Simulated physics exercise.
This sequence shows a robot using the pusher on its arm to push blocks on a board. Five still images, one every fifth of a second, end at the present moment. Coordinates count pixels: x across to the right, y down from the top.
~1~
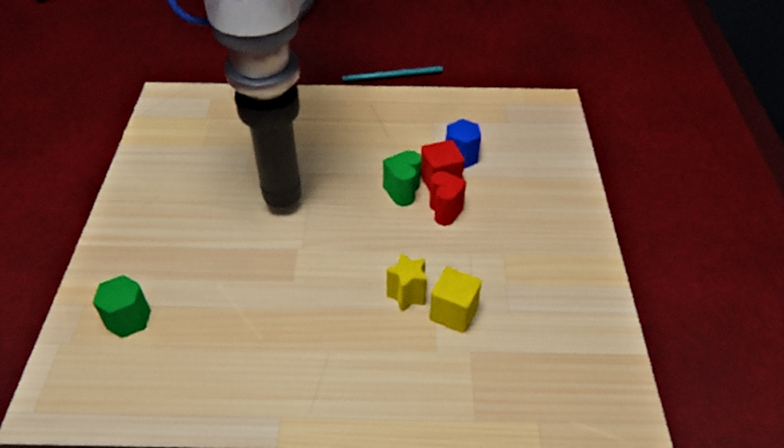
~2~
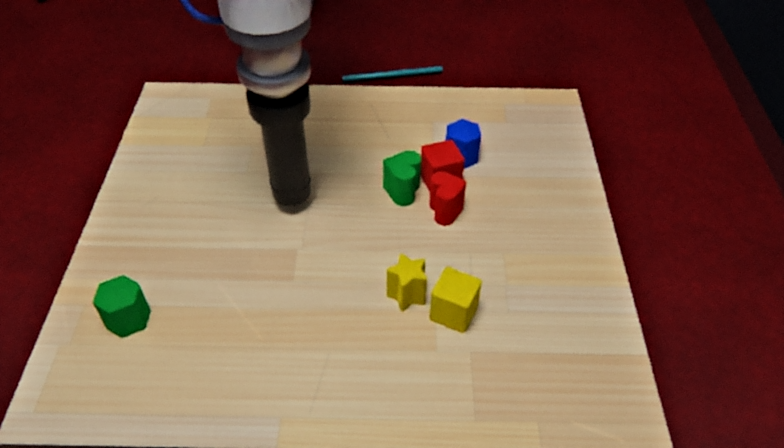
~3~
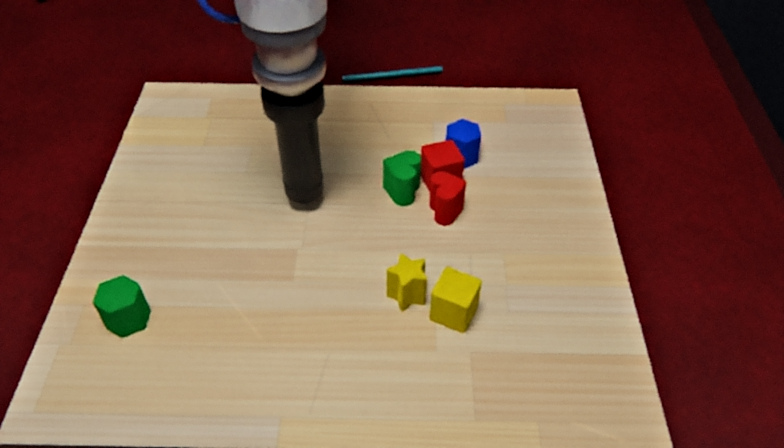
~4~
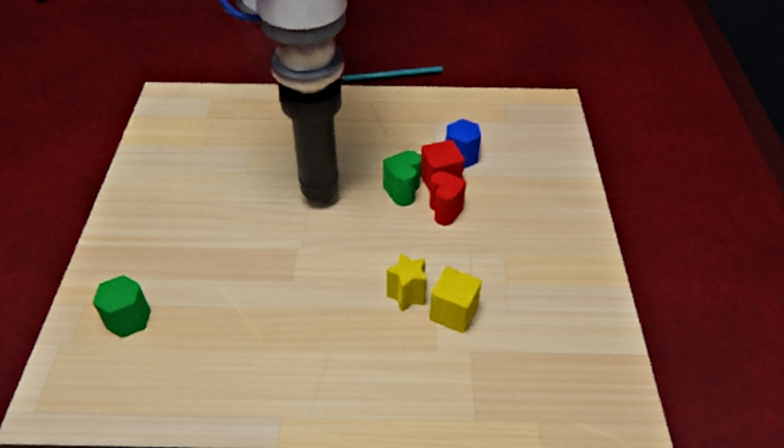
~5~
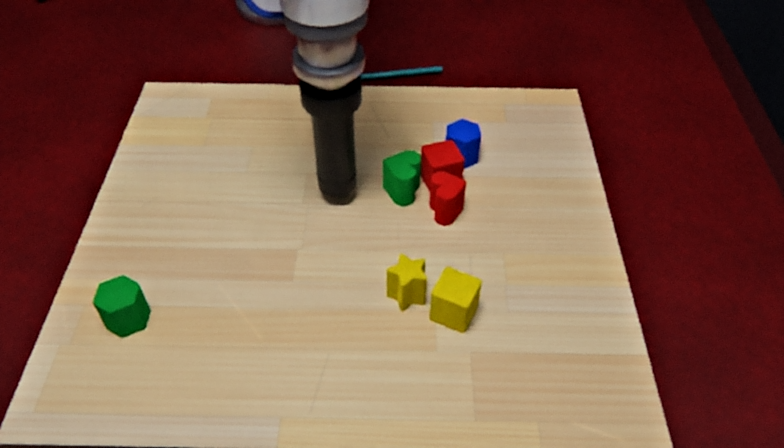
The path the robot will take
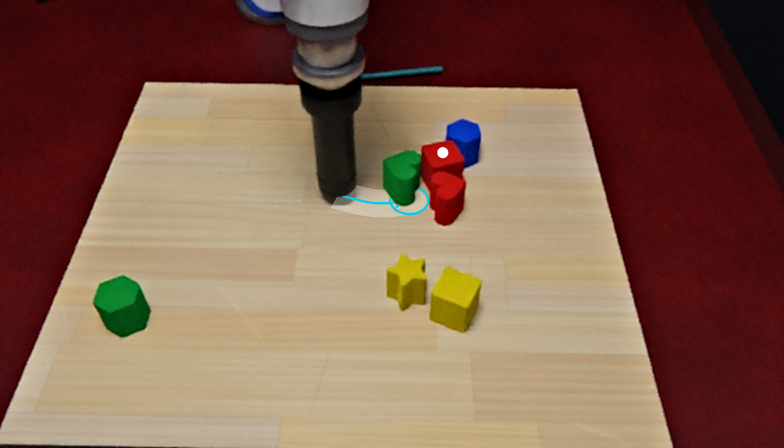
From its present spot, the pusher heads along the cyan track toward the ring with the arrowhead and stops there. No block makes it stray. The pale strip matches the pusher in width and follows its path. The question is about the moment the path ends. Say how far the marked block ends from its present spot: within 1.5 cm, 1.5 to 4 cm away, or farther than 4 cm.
I'd go with 1.5 to 4 cm for this block.
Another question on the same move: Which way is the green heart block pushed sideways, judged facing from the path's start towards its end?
It's set to shift left.
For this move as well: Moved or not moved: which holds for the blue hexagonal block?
The block you're asking about gets moved.
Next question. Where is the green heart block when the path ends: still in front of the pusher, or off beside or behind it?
At that point it is up front.
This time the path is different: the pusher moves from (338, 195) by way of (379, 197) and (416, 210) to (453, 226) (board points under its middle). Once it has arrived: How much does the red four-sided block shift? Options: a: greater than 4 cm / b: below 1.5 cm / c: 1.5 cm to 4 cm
The one that fits is c, 1.5 cm to 4 cm.
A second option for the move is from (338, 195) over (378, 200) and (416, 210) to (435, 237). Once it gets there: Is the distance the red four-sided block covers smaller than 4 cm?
Going by the path, yes.
The drawn path runs from (338, 195) over (373, 203) to (409, 200); the dot is on the red four-sided block.
What follows on the original path. Halfway along, pusher (374, 193); nothing pushed yet.
At the end, pusher (410, 190); green heart block (434, 155), turned 25° anticlockwise; red four-sided block (465, 147), turned 15° clockwise; red heart block not moved; blue hexagonal block (473, 124), turned 35° anticlockwise.
